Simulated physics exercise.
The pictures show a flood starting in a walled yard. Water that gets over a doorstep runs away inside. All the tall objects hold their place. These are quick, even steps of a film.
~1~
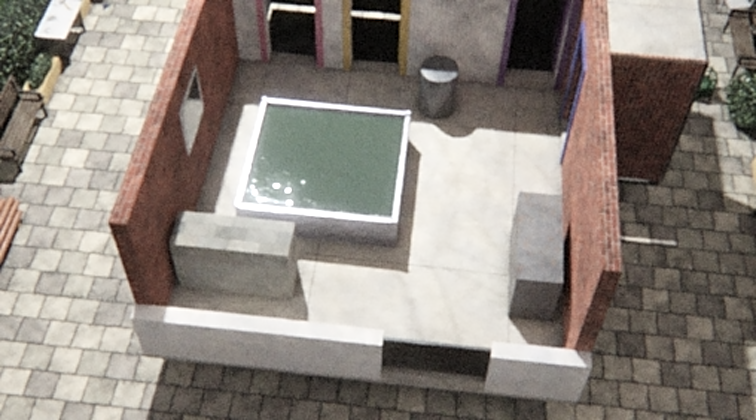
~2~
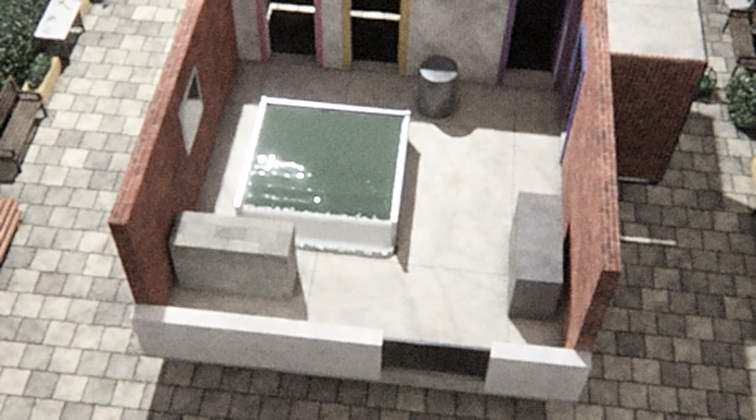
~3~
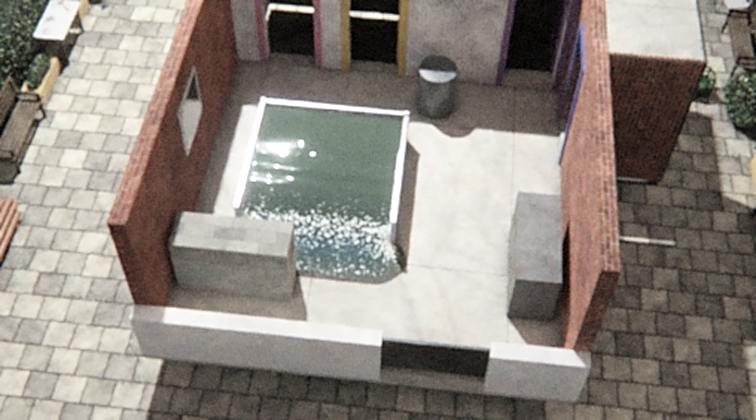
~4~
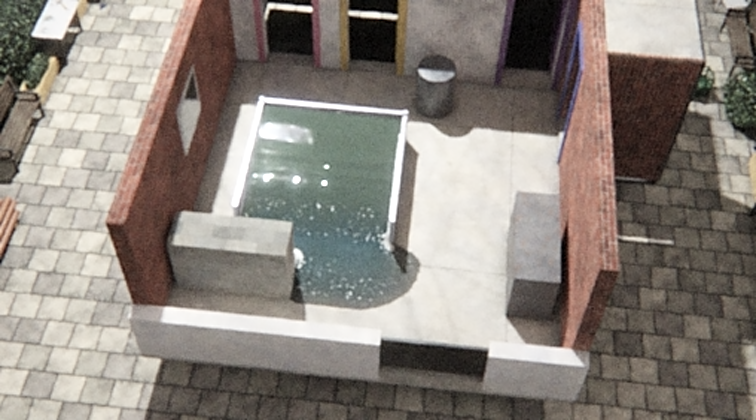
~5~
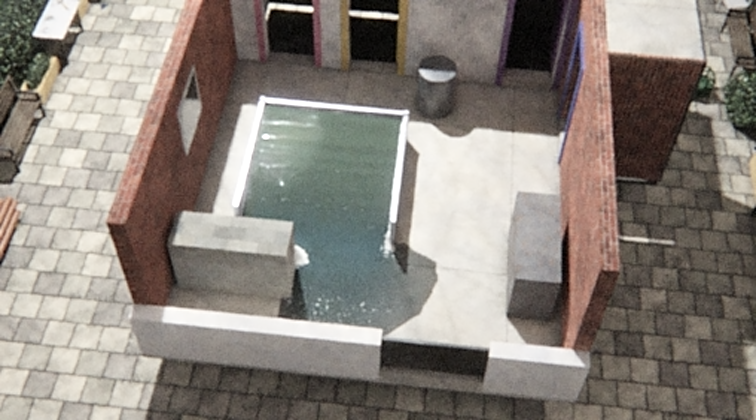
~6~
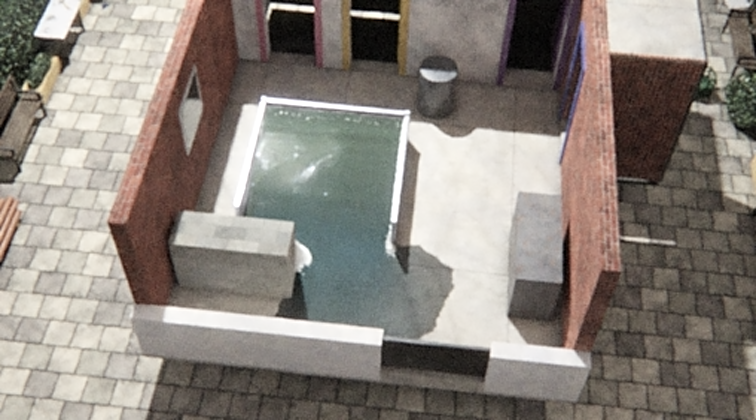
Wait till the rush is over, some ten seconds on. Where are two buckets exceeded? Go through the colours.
In the end: The purple door admits no more than that; the yellow door lets in a lot; the pink door lets in a lot; the blue door lets in a lot.
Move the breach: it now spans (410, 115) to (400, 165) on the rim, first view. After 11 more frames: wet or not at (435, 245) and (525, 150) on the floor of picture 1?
In turn: No water, wet.
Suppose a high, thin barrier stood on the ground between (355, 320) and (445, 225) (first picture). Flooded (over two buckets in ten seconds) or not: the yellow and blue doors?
In short: Yellow door keeps below it, blue door lets less in.
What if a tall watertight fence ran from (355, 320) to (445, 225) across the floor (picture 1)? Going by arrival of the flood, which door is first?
That is the pink-painted one.
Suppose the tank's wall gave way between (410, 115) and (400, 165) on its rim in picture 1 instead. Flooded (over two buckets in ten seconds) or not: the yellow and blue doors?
One by one: The yellow one is under, the blue one lets more in.
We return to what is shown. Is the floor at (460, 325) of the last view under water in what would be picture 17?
There: Wet.
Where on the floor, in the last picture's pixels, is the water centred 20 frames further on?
At about (347, 251).
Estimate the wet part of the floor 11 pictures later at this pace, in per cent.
Some 40 per cent.
A moment on, water covers 30 % of the floor; the purple door not reached, the yellow door not reached, the pink door not reached, the blue door not reached.
Next, water covers 40 % of the floor; the purple door not reached, the yellow door not reached, the pink door not reached, the blue door not reached.
Then, water covers 60 % of the floor; the purple door not reached, the yellow door not reached, the pink door under two buckets in, the blue door wet at the sill, nothing in.
Later, water covers 95 % of the floor; the purple door wet at the sill, nothing in, the yellow door wet at the sill, nothing in, the pink door over two buckets in, the blue door wet at the sill, nothing in.
In the end, water covers 100 % of the floor; the purple door wet at the sill, nothing in, the yellow door over two buckets in, the pink door far over two buckets in, the blue door over two buckets in.
